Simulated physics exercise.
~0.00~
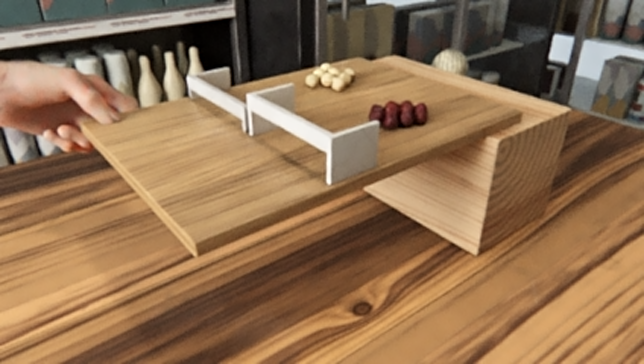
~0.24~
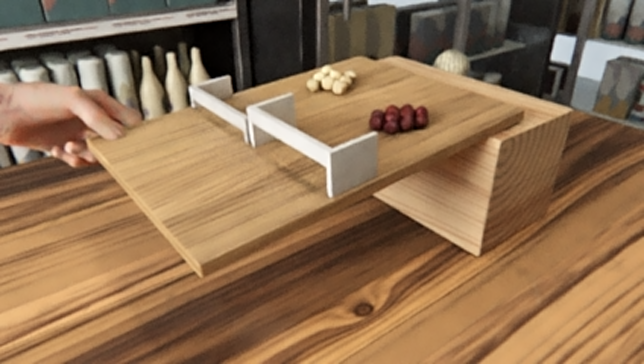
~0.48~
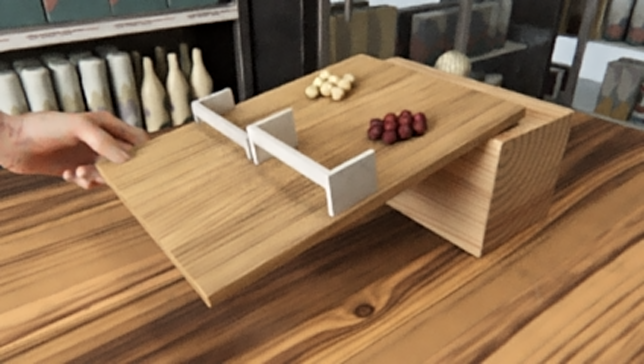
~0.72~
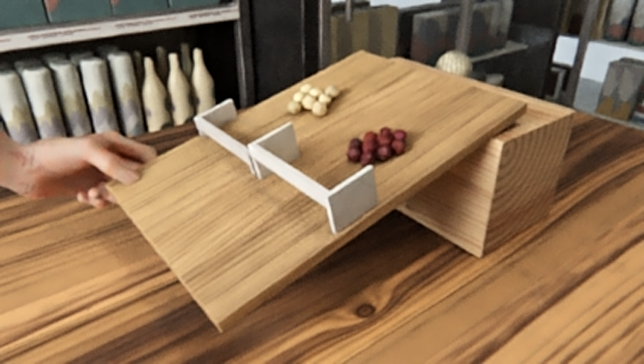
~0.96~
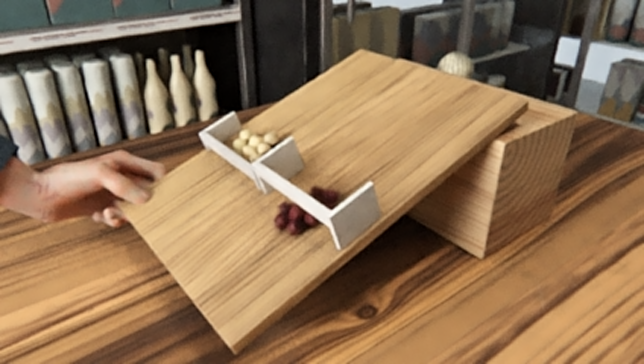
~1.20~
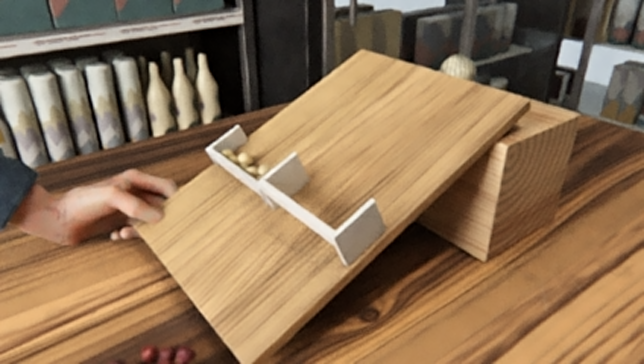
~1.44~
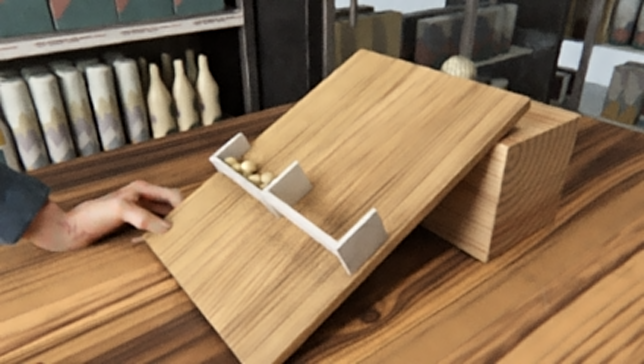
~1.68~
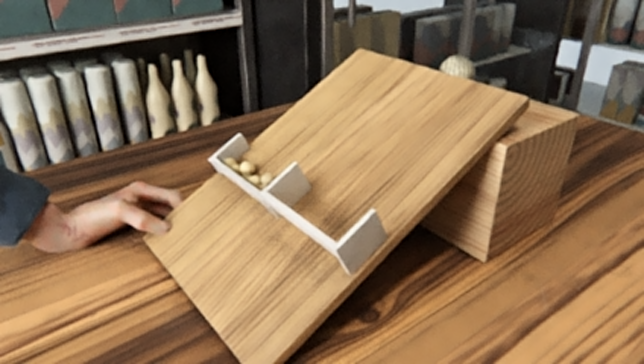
On a wooden table, a hand lowers a board; red balls slip off, cream ones stay.
